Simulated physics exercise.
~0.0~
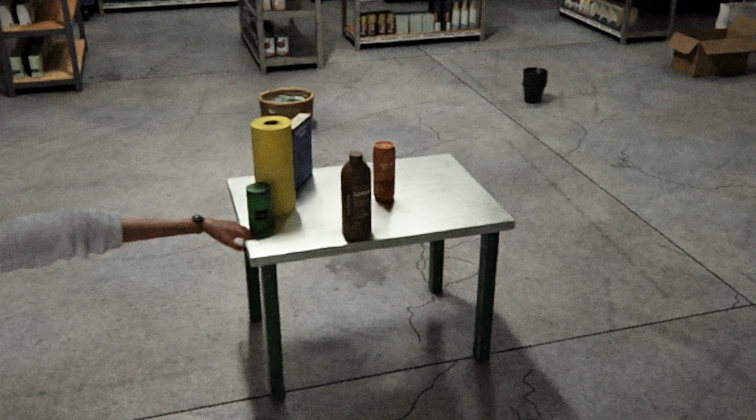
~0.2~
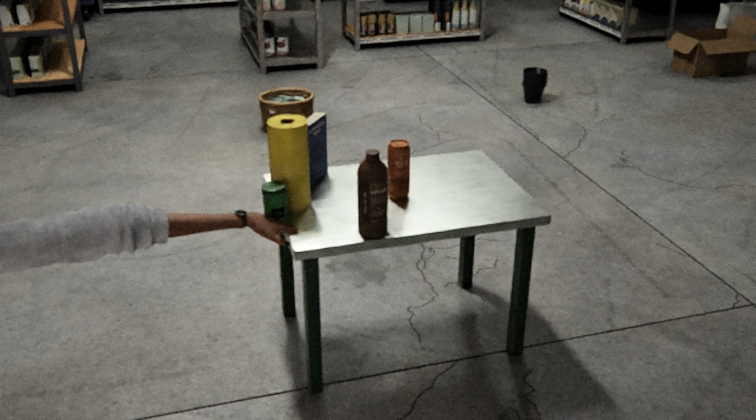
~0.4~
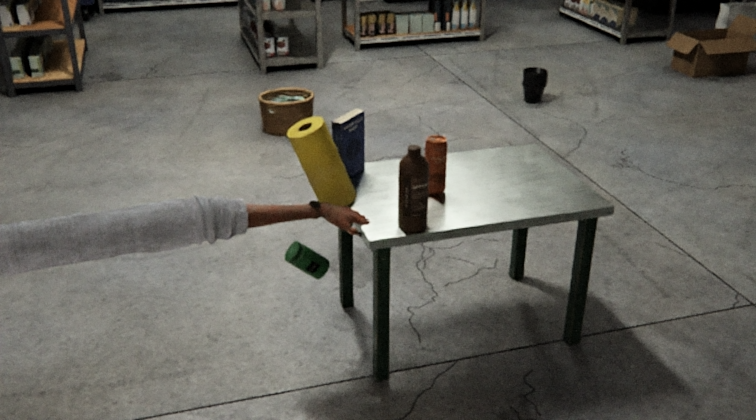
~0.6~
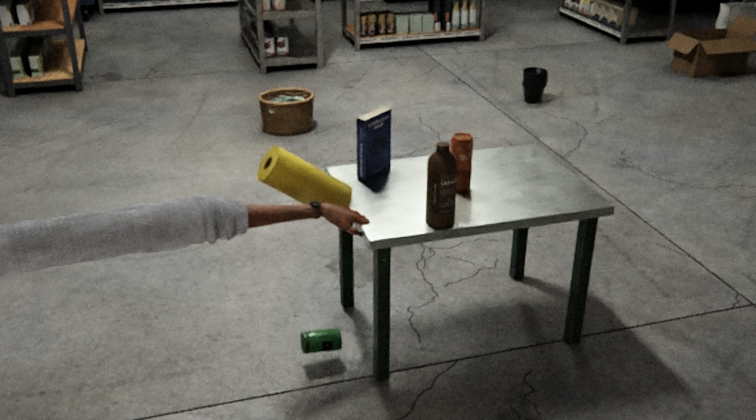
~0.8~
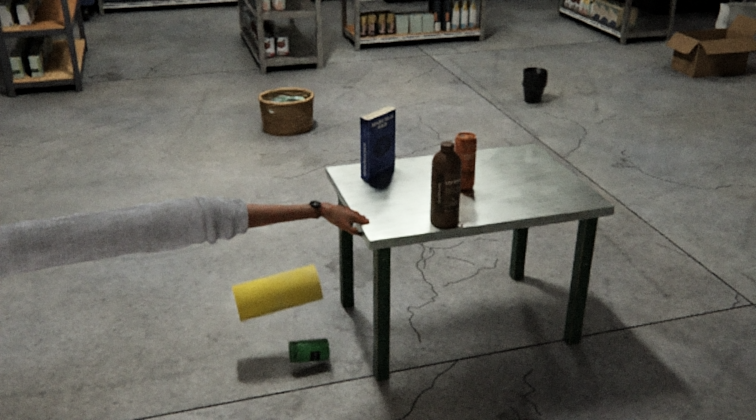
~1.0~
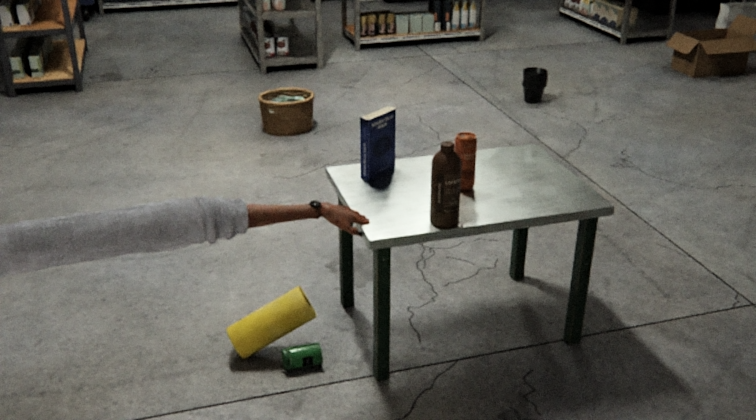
A hand reaching in from the left pushes a pale-topped table with green legs to the right across a grey concrete floor, seen from slightly above, with shelves behind. On it stand a yellow roll, green jar and blue book at the left, and a brown bottle and orange can nearer the middle. As the table slides, the jar drops off the left edge, and the roll tips after it. The table stops while the bottle, can and book shift a little further right and stay upright. The jar and roll end lying on the floor below.
